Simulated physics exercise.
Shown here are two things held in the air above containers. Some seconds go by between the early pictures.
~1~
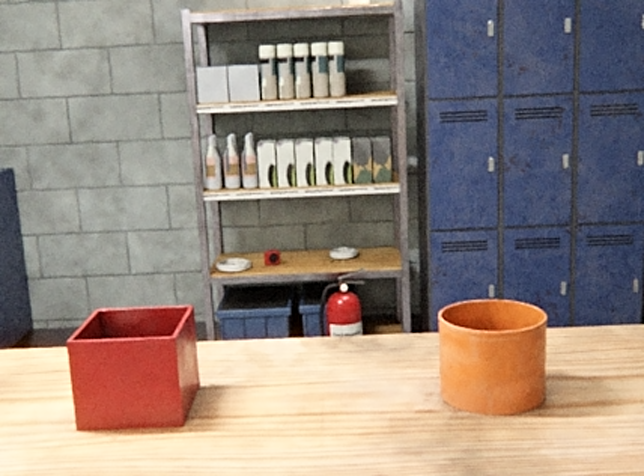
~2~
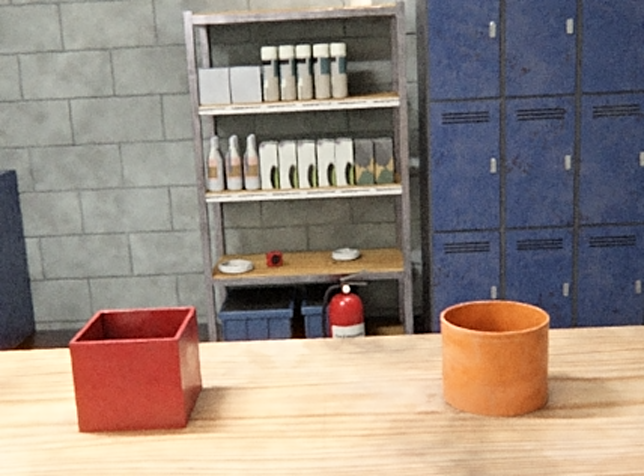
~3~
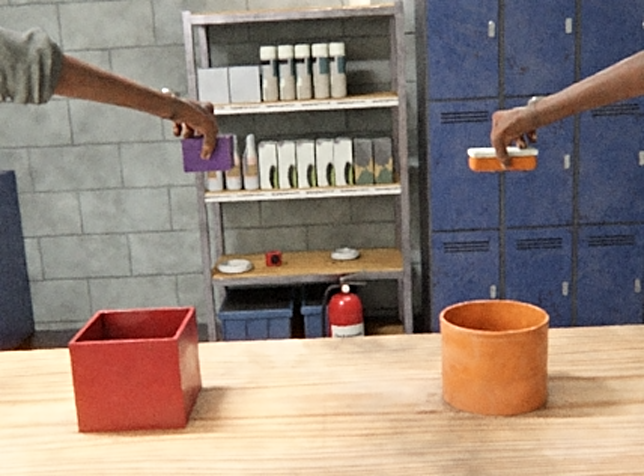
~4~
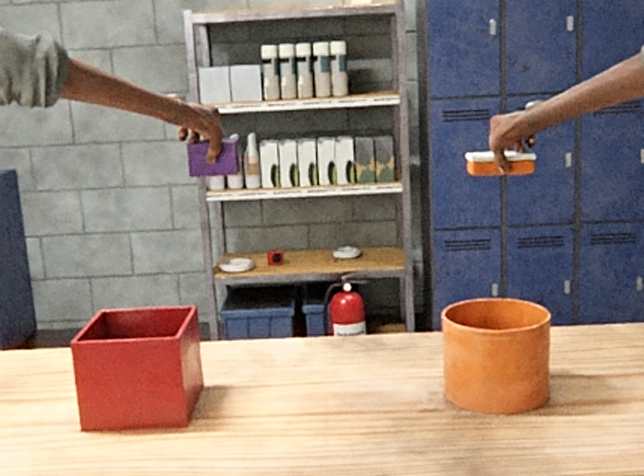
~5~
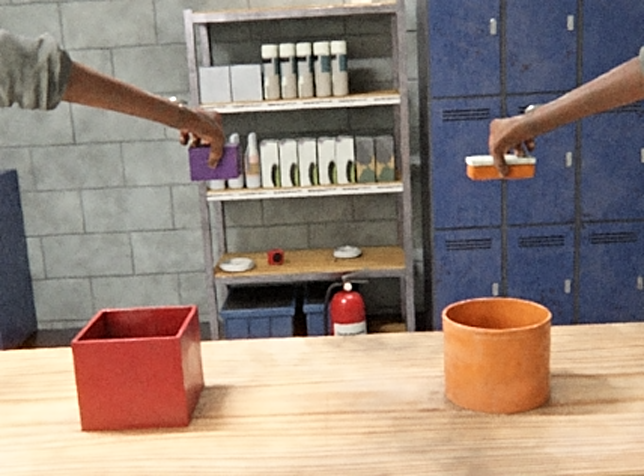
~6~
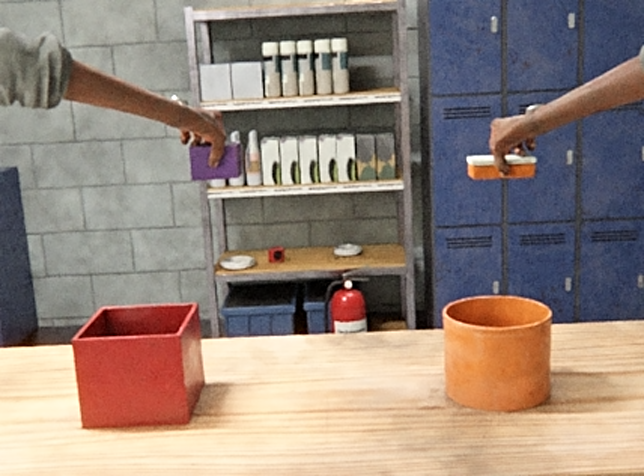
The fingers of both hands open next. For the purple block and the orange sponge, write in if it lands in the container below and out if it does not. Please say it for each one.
Purple block: Out, orange sponge: In.
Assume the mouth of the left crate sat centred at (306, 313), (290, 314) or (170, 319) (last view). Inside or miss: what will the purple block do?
Try one: It does not go in. Try two: It does not go in. Try three: It does not go in.
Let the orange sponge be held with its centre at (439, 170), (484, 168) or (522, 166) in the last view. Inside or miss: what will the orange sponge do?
One after another: It falls beside it; goes in; is caught.
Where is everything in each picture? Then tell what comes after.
The first picture shows right bin (492, 355).
The second picture shows left crate (140, 367).
The third picture shows still on the way; purple block (209, 153); right bin (494, 355).
The fourth picture shows still on the way; orange sponge (500, 164); left crate (142, 366).
The fifth picture shows still on the way; purple block (216, 162); right bin (496, 353).
The sixth picture shows in place, still held; purple block (216, 161); orange sponge (501, 167); left crate (143, 363).
Then, 0.16 s on from there, purple block displaced about its own width near (219, 198); orange sponge displaced about its own width near (501, 204).
Then, 0.24 s on from there, purple block on its way down near (224, 263); orange sponge on its way down near (502, 270).
Then, 0.32 s on from there, purple block on its way down near (232, 356); orange sponge on its way down near (502, 363).
In the end, the purple block ends up outside, near (234, 386); the orange sponge drops into the container, near (502, 378).
